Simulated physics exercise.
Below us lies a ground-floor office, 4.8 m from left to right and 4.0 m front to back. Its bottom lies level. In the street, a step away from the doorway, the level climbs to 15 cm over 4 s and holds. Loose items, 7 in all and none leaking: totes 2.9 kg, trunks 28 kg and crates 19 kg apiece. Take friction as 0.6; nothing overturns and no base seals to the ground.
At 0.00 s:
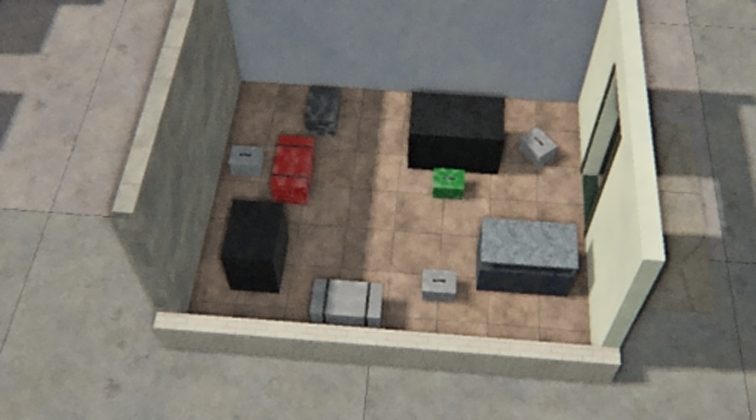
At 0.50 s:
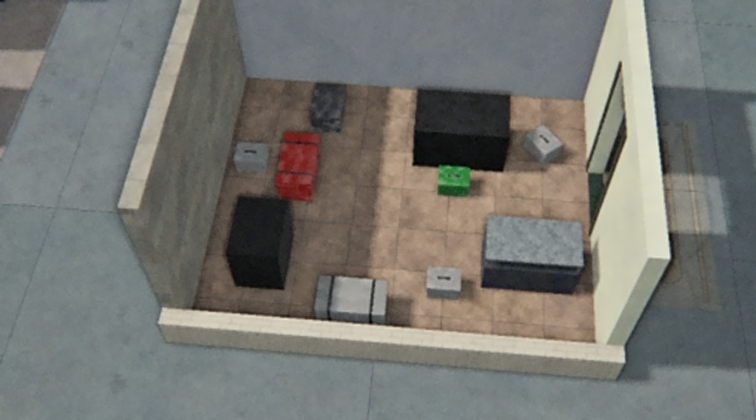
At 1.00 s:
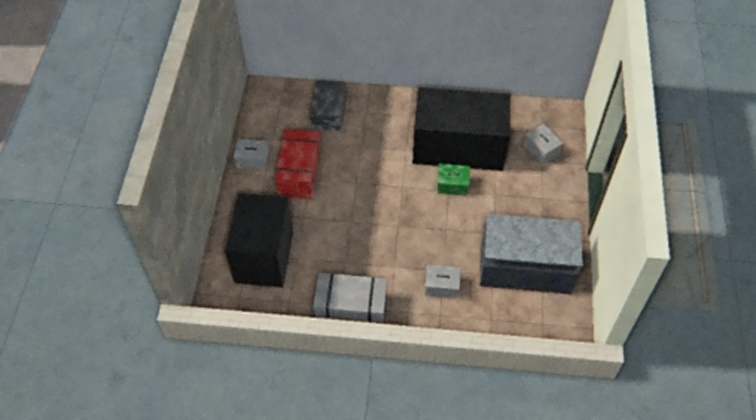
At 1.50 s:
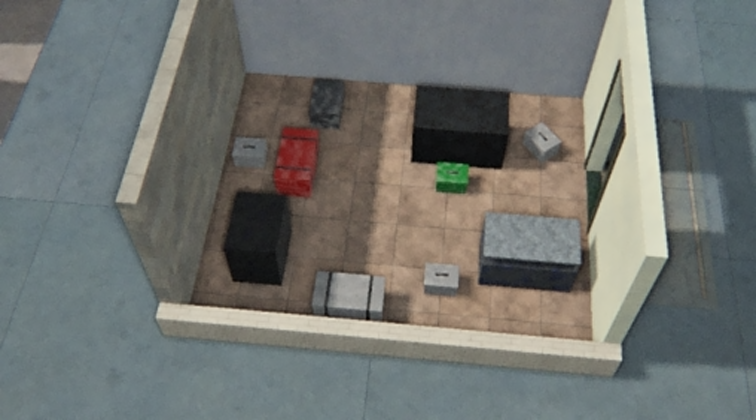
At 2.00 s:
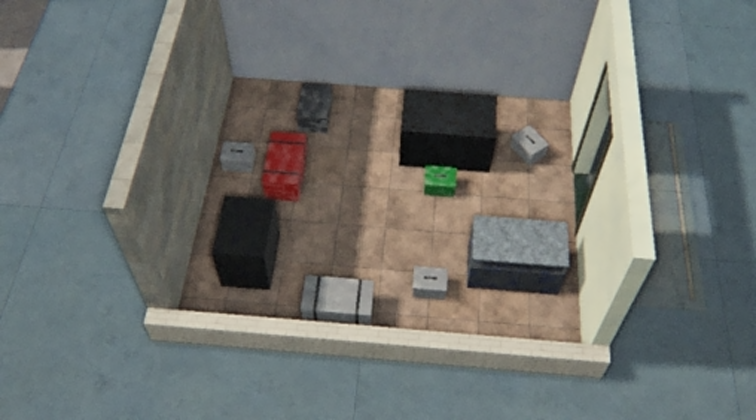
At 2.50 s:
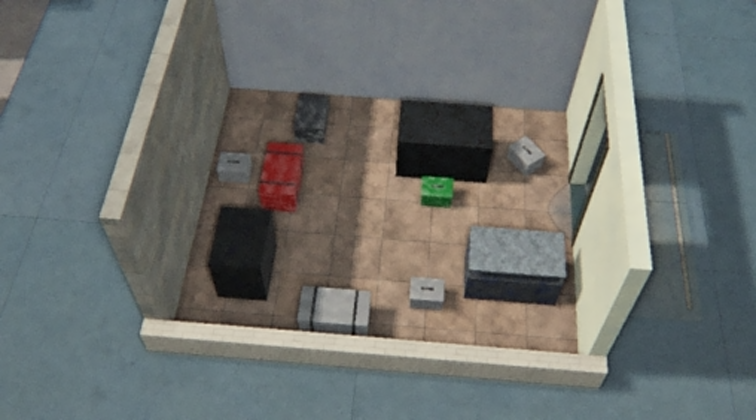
At the start, an open-topped office holds a red trunk, a small green box, and black and gray furnishings, with gray paving outside. The paving turns bluish while the view shifts slightly and the contents stay put. Finally, a small pale patch of water appears just inside the right-hand doorway.
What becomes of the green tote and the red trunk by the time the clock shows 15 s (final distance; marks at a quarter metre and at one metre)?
Green tote ends far away; red trunk barely shifts.
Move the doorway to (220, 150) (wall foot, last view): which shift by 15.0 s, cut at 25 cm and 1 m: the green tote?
Then the green tote stays put.
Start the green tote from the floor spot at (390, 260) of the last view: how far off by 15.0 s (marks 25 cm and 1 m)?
It gets carried off.
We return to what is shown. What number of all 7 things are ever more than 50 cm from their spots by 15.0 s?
I count 2.
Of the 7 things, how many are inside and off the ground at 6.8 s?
At that moment 2.
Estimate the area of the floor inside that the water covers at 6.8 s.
Roughly 9.0 m2.
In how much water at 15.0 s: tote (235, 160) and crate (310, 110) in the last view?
About 6 and 6 cm.
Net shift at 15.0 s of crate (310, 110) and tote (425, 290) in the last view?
In that order: 0 cm, 10 cm.
After 3.5 s the green tote is near (437, 187), 0.0 m from its start, aground; the red trunk is near (281, 168), 0.0 m from its start, aground; 0 afloat.
After 6.8 s the green tote is near (311, 200), 1.6 m from its start, afloat; the red trunk is near (281, 168), 0.0 m from its start, aground; 2 afloat.
After 11.0 s the green tote is near (221, 179), 2.8 m from its start, afloat; the red trunk is near (281, 168), 0.0 m from its start, aground; 3 afloat.
After 15.0 s the green tote is near (237, 189), 2.5 m from its start, afloat; the red trunk is near (281, 168), 0.0 m from its start, aground; 4 afloat.
